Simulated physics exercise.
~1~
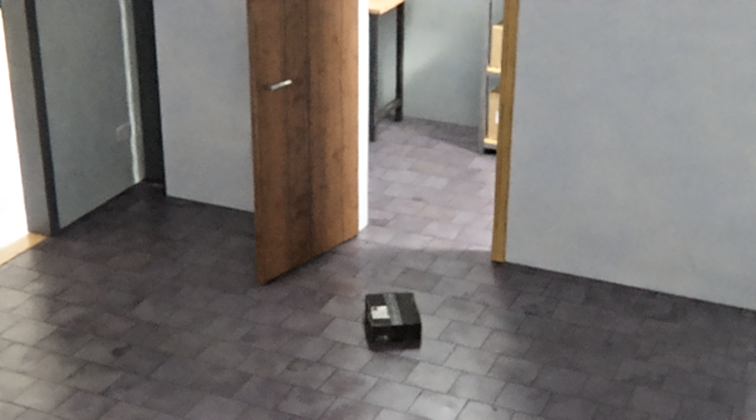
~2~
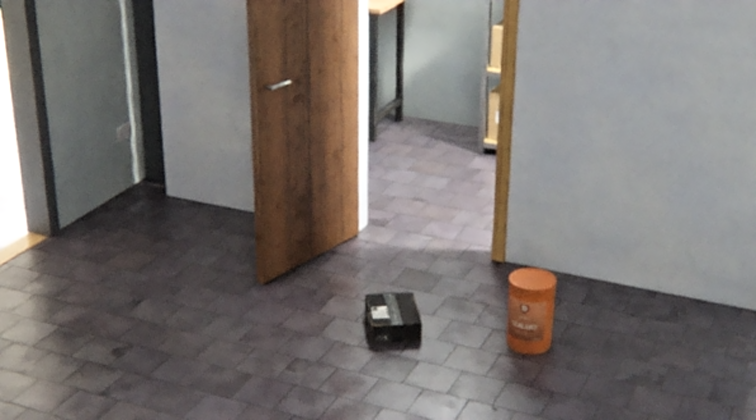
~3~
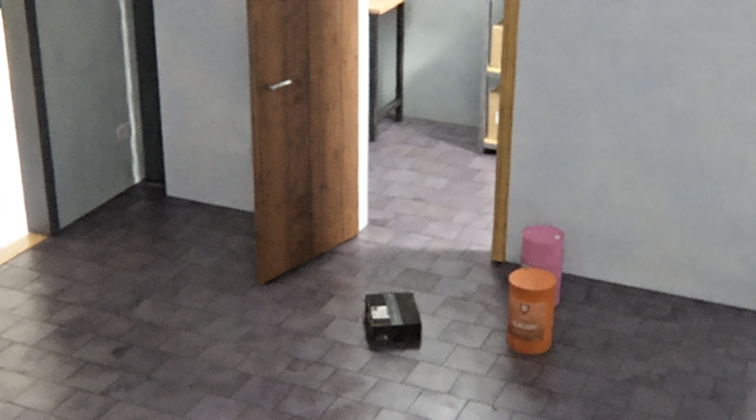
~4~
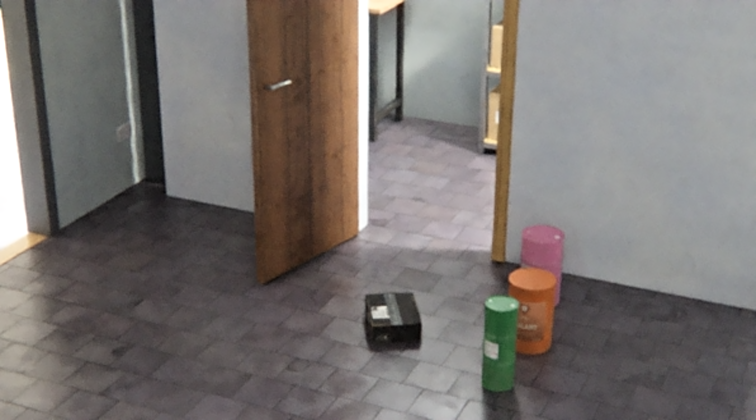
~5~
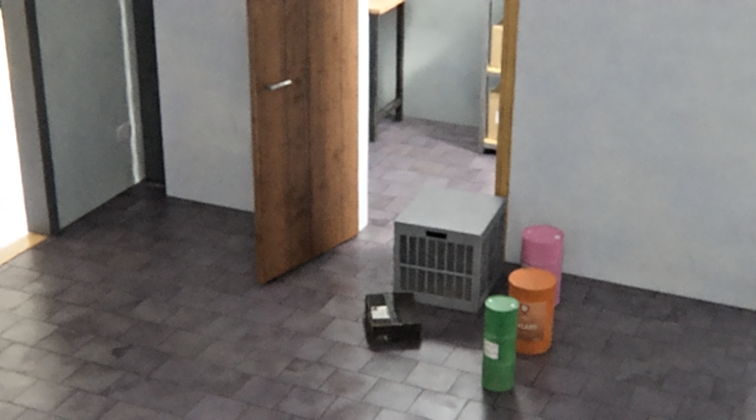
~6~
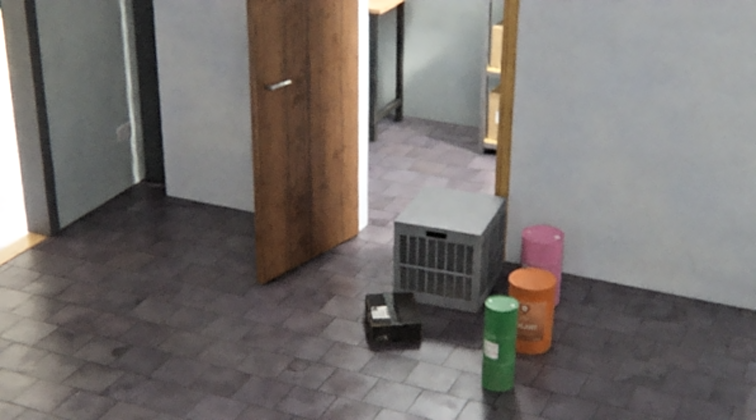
An orange pail, a pink canister, a green canister and a grey chest appeared one after another around a black parcel on the floor, while the wooden door stayed wide open and still.
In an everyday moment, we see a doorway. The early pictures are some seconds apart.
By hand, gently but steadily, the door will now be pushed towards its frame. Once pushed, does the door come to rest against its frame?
No, it does not.
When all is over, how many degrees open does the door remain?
Open angle: About 50°.
Then, 0.40 s after the last picture, open by 93°.
Then, 0.70 s after the last picture, open by 74°.
Then, 1.00 s after the last picture, open by 53°.
At rest, open by 52°; all 5 in place. Seen from the same camera at the end, grey chest near (454, 247).
